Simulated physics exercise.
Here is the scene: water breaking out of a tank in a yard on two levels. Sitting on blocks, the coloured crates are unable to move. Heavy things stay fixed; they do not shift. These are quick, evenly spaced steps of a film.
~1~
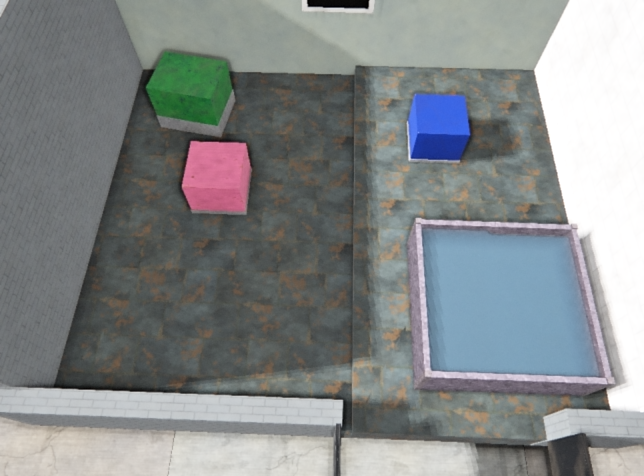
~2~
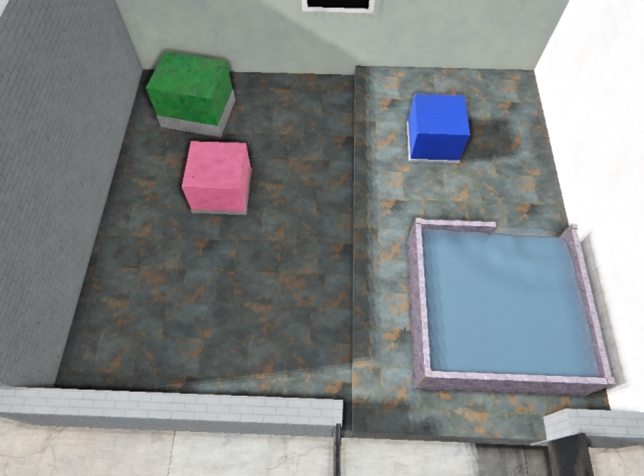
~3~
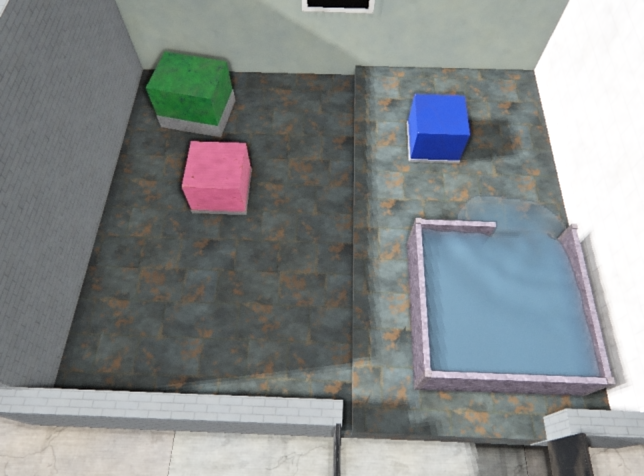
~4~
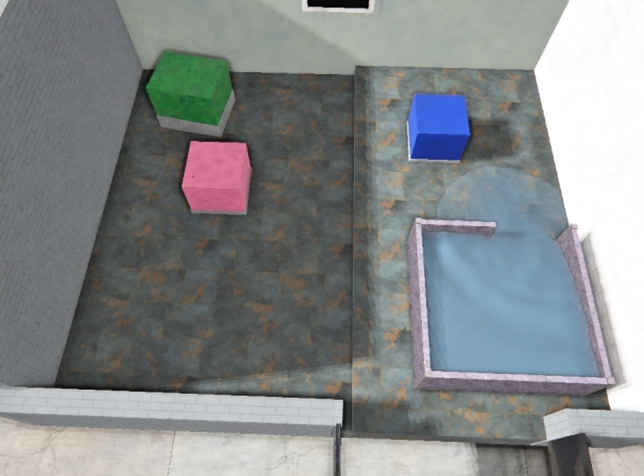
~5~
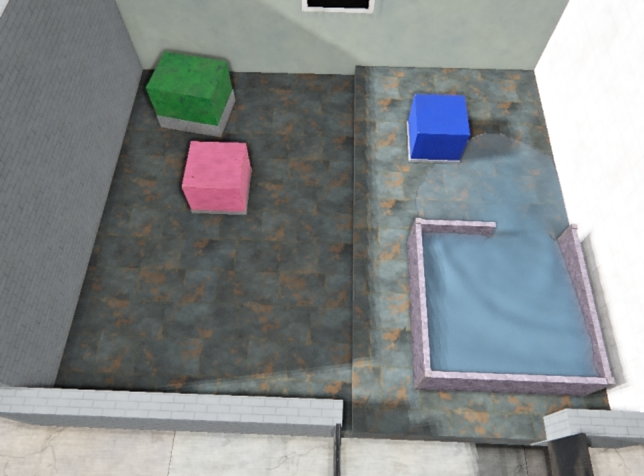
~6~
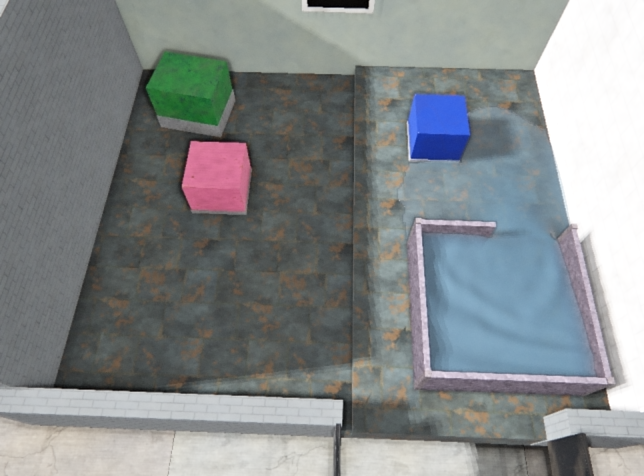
Water pours through a gap in the tank's far side and spreads around the blue crate.
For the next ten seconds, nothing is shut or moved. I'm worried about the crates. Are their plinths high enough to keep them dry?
Outcome: The green crate will be left dry, the pink crate will be left wet, the blue crate will be left wet.
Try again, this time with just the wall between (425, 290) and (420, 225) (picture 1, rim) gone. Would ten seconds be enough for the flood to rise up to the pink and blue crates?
The pink one is reached; the blue one is not reached.
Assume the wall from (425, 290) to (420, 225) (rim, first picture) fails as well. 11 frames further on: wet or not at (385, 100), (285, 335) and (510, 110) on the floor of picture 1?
Spared; drenched; spared.
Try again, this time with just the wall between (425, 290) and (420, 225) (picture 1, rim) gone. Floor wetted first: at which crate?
The pink one.
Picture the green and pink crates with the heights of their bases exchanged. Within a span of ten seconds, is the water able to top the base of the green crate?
The green crate gets flooded.
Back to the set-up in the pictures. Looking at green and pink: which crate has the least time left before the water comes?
That one is the one in pink.
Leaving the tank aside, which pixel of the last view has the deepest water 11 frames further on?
Deepest spot: Near (482, 75).
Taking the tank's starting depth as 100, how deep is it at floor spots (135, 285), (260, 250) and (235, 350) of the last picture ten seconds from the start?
Approx. values, in order: 6 %, 6 %, 16 %.
A moment on, water covers 20 % of the floor; the green crate not reached, the pink crate not reached, the blue crate water round its plinth.
Next, water covers 25 % of the floor; the green crate not reached, the pink crate not reached, the blue crate water round its plinth.
Then, water covers 45 % of the floor; the green crate water round its plinth, the pink crate water round its plinth, the blue crate water round its plinth.
Later, water covers 70 % of the floor; the green crate water round its plinth, the pink crate water round its plinth, the blue crate water round its plinth.
In the end, water covers 90 % of the floor; the green crate stayed above the water, the pink crate was topped, the blue crate was topped.
